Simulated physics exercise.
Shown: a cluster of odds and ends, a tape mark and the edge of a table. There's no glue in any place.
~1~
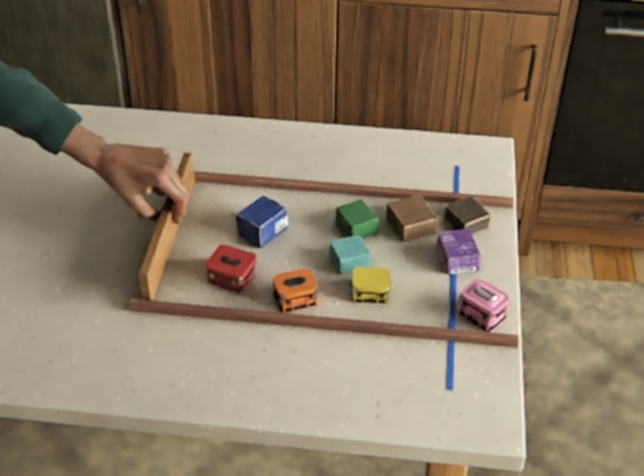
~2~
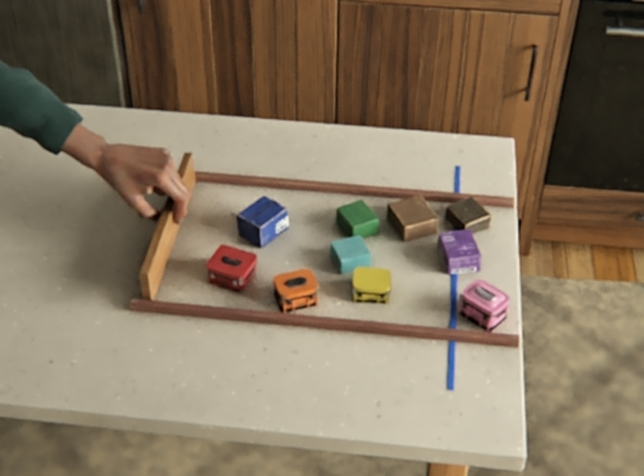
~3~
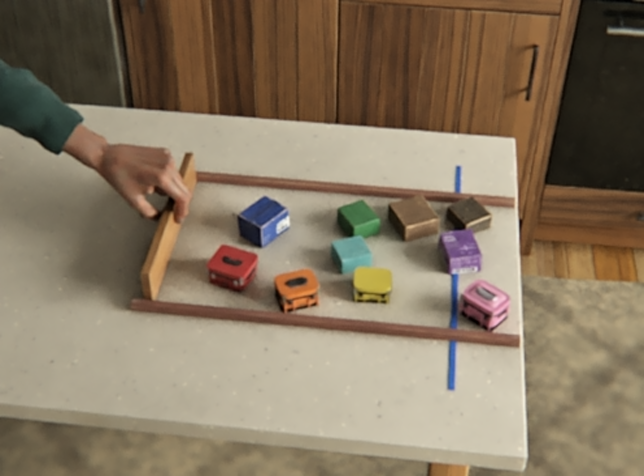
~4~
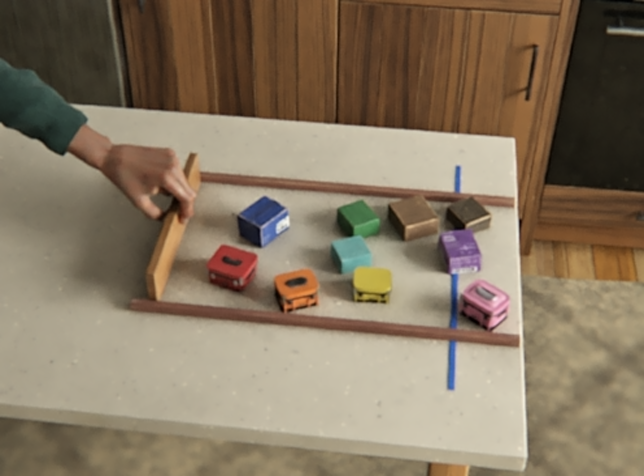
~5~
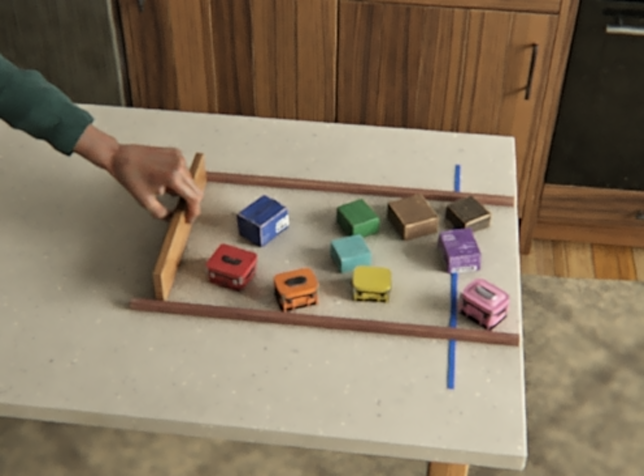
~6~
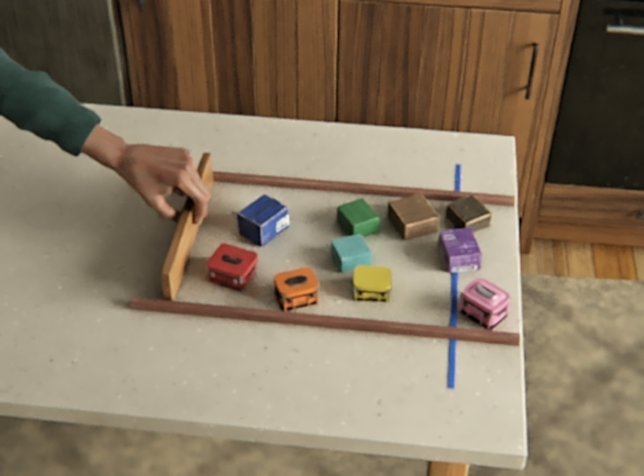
A pale speckled countertop in a kitchen with wooden cabinets is seen from above at an angle by a still camera. Between two reddish-brown rails sit small blue, red, orange, green, teal, yellow and brown blocks and cases, with a purple box, a dark block and a pink case near blue tape at right. A green-sleeved hand at left holds a wooden board upright, then slides it slightly rightward, while the objects stay in place.
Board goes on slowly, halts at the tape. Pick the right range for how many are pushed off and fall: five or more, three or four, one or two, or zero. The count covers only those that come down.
The right range is three or four.
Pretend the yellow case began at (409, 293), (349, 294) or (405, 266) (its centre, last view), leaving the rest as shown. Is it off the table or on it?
Place by place, it survives; remains up; stays on.
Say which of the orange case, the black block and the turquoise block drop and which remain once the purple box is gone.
Orange case still up; black block down; turquoise block still up.
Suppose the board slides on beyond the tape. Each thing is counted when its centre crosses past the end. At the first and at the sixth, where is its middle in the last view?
I'd put the first at about (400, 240) and the next at about (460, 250).
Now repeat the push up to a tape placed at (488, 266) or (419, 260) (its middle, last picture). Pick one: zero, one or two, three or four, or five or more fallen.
Result, try 1: Five or over; try 2: Either one or two.
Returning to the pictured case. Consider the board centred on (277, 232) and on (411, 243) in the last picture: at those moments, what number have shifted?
3 and 10.
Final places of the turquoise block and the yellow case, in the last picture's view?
Result: One at about (498, 262), the other at about (515, 296).
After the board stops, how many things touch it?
Total: 3.
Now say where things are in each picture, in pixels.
Pink case (484, 304); black block (468, 216); purple box (458, 252); board (169, 224); tape (454, 264), in the first frame.
Black block (468, 217); red case (232, 269), in the second frame.
Purple box (460, 252); board (170, 224), in the third frame.
Pink case (485, 305); blue box (263, 221), in the fourth frame.
Black block (468, 216); brown block (413, 217), in the fifth frame.
Pink case (485, 303); black block (469, 215); purple box (460, 250); board (189, 224); tape (456, 263), in the sixth frame.
Soon after, none off yet; pink case at rest near (485, 303); black block at rest near (469, 215); purple box at rest near (460, 250).
Then, none off yet; pink case moved about its own width near (513, 311); black block tipped well over near (533, 218); purple box moved about its own width near (498, 253).
At rest, the number that fall off is three or four; fallen, brown block, purple box, black block and pink case.
